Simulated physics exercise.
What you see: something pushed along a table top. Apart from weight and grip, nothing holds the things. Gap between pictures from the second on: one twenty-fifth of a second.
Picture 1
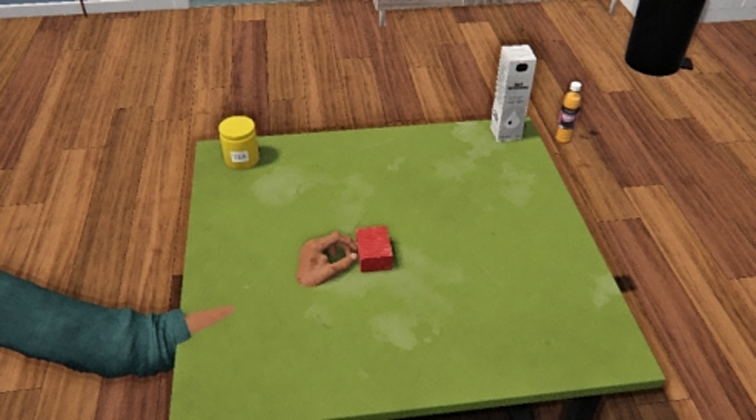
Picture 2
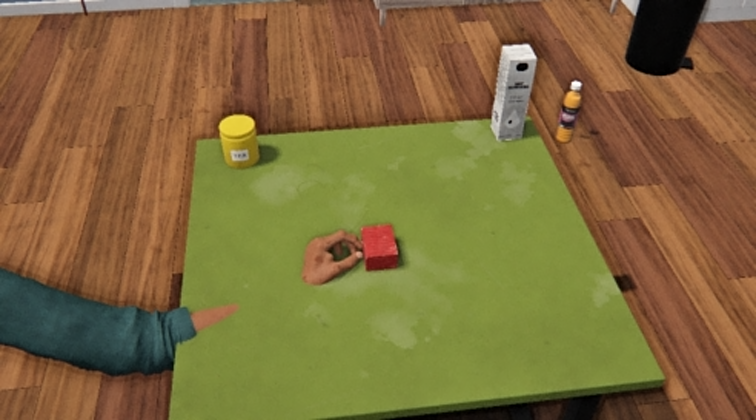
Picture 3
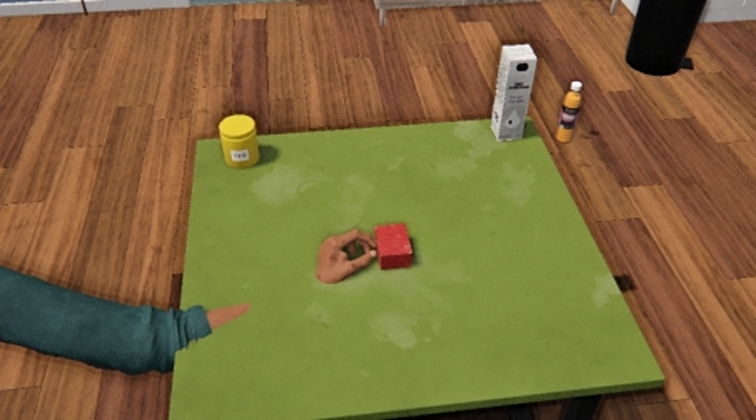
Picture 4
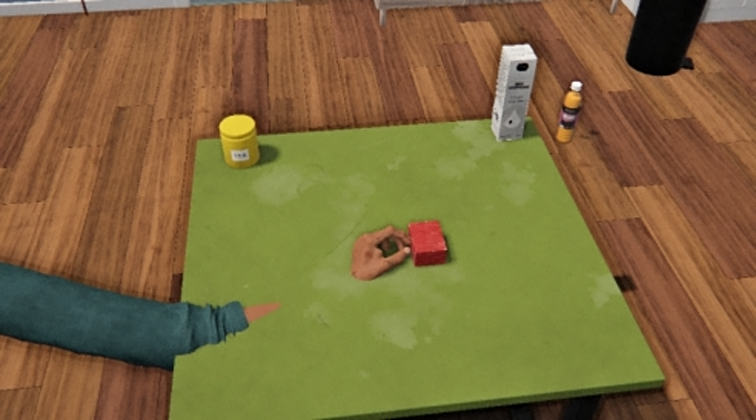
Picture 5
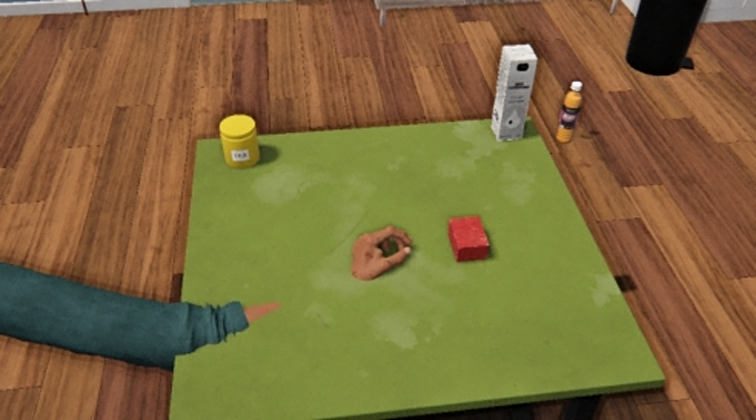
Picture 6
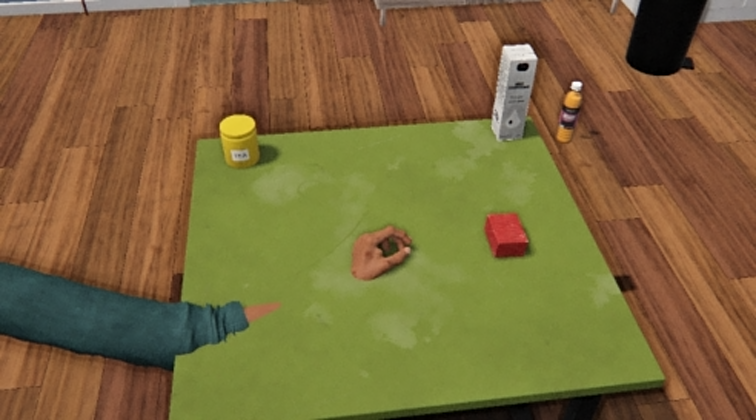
Red block being pushed rightward across a green table top by a hand, then sliding on alone as the hand stays behind.
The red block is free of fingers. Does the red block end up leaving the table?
Yes.
Then, 0.10 s on from there, red block shifted well along near (585, 229).
Then, 0.30 s on from there, red block now off the table.
Then, 0.40 s on from there, things are still on the move.
Then, 0.60 s on from there, as before.
In the end, off the table, red block.
